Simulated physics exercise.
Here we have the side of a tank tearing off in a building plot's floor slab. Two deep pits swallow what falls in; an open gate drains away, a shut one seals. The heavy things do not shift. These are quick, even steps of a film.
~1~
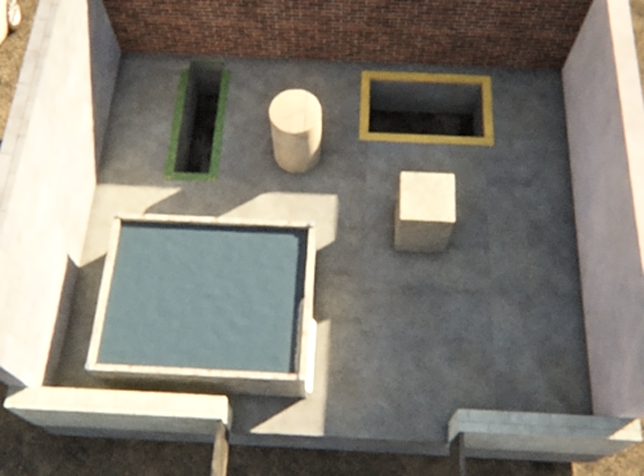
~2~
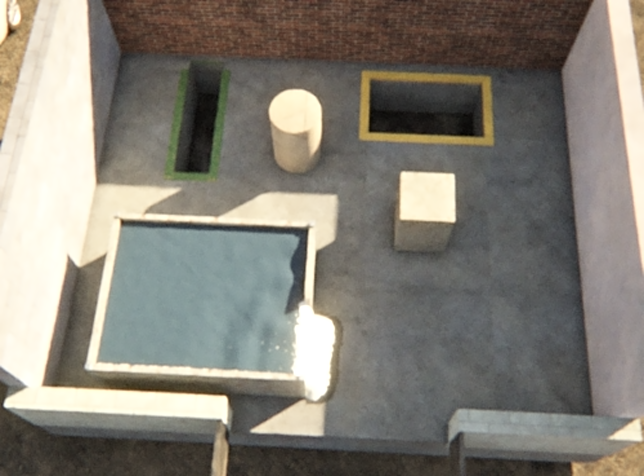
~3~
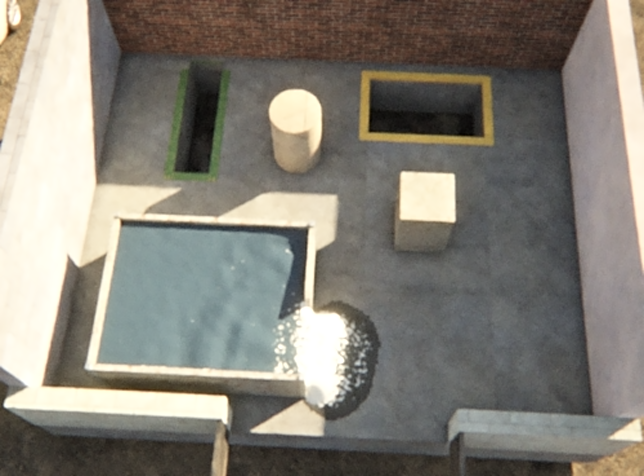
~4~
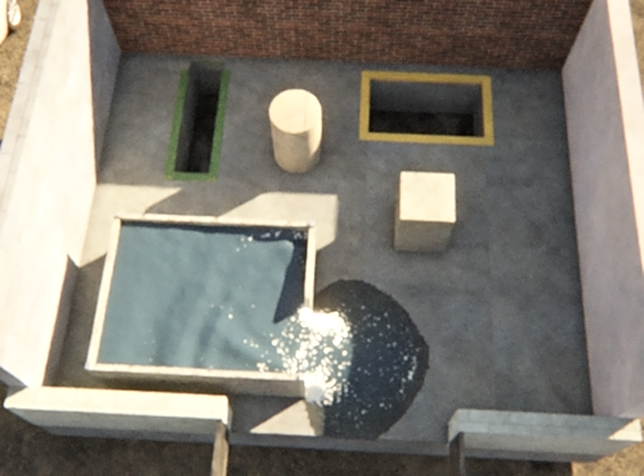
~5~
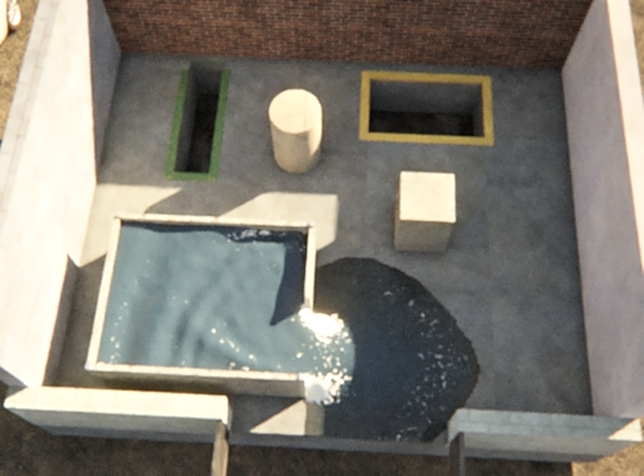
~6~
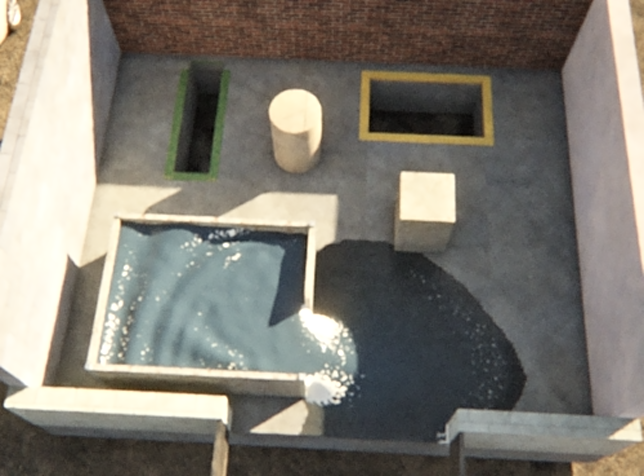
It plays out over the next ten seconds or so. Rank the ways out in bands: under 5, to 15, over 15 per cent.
One by one: The gate takes above 15 %; the green pit takes not even 5 %; the yellow pit takes above 15 %.
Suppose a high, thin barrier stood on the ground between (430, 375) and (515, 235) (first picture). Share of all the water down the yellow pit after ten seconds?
Per cent: Yellow 25.
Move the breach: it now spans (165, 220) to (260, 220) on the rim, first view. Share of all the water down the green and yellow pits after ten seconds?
In per cent: Green 50, yellow 15.
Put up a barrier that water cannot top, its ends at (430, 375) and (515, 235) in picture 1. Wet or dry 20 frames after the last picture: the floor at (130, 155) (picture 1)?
At that place: Free of water.
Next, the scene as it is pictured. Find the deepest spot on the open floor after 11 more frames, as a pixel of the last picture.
Roughly at (574, 413).
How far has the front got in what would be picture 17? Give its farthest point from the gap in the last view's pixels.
Close to (565, 144).
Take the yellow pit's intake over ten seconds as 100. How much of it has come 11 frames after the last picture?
Some 0 per cent.
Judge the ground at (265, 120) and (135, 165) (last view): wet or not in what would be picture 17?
In that order: Not flooded, clear.
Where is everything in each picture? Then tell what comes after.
The tank at (206, 295) is whole and still, in the first frame.
The front is at (330, 320), out from the gap at (304, 349), in the second frame.
The front is at (372, 341), out from the gap at (304, 350), in the third frame.
The front is at (420, 348), out from the gap at (304, 350), in the fourth frame.
The front is at (469, 383), out from the gap at (304, 350), in the fifth frame.
Water pours out at (304, 350) and has run to (517, 376), in the sixth frame.
A moment on, water covers 30 % of the floor; the gate 4 %, the green pit 0 %, the yellow pit 0 %.
Next, water covers 35 % of the floor; the gate 9 %, the green pit 0 %, the yellow pit 0 %.
Then, water covers 45 % of the floor; the gate 14 %, the green pit 0 %, the yellow pit 1 %.
Later, water covers 55 % of the floor; the gate 20 %, the green pit 0 %, the yellow pit 14 %.
In the end, water covers 60 % of the floor; the gate 24 %, the green pit 1 %, the yellow pit 29 %.
